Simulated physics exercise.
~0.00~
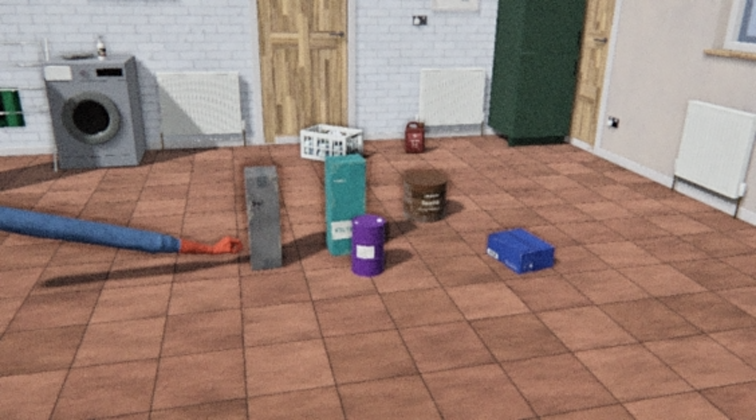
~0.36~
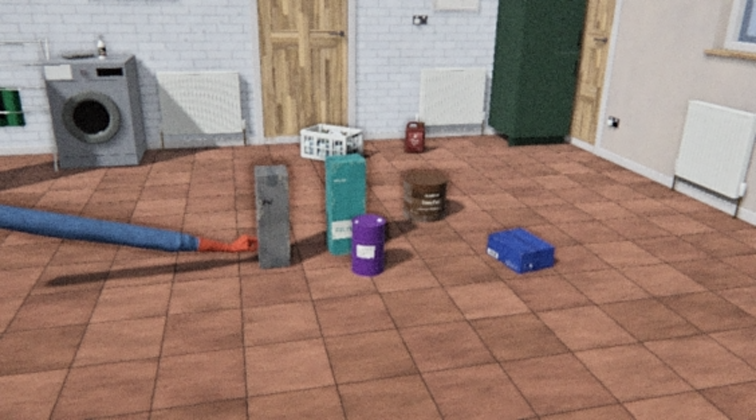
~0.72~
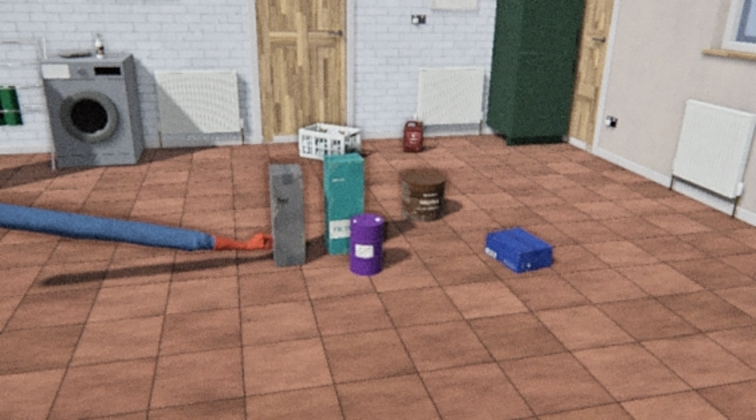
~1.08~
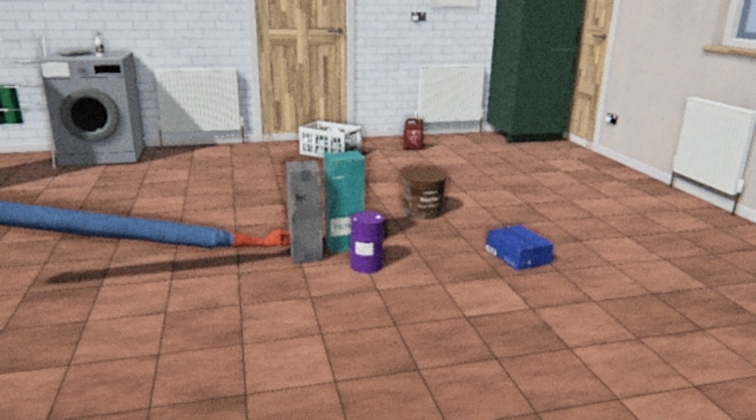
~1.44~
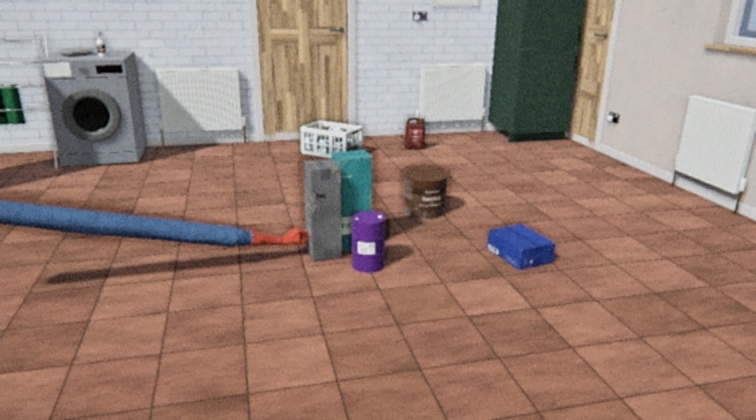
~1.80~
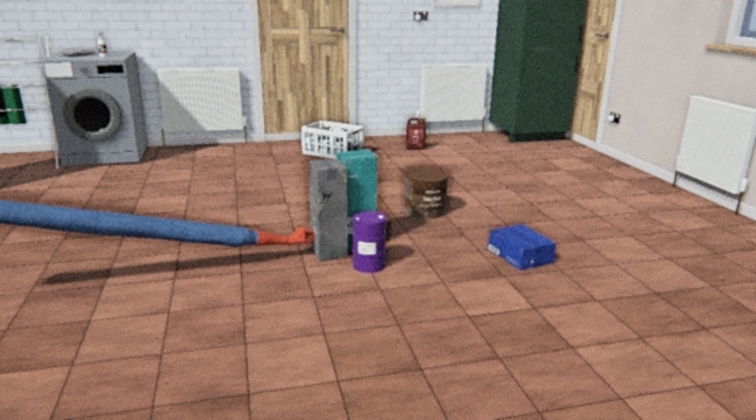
At the start, a blue-sleeved arm with a reddish hand reaches in from the left toward a tall grey box on a tiled floor, with a turquoise box, a purple canister, a brown pail and a blue parcel to its right. The hand pushes the grey box, which slides steadily to the right and stays upright. It moves in front of the turquoise box, partly hiding it, and the turquoise box shifts slightly right. At the end, the grey box stands upright beside the purple canister, the hand still against it.
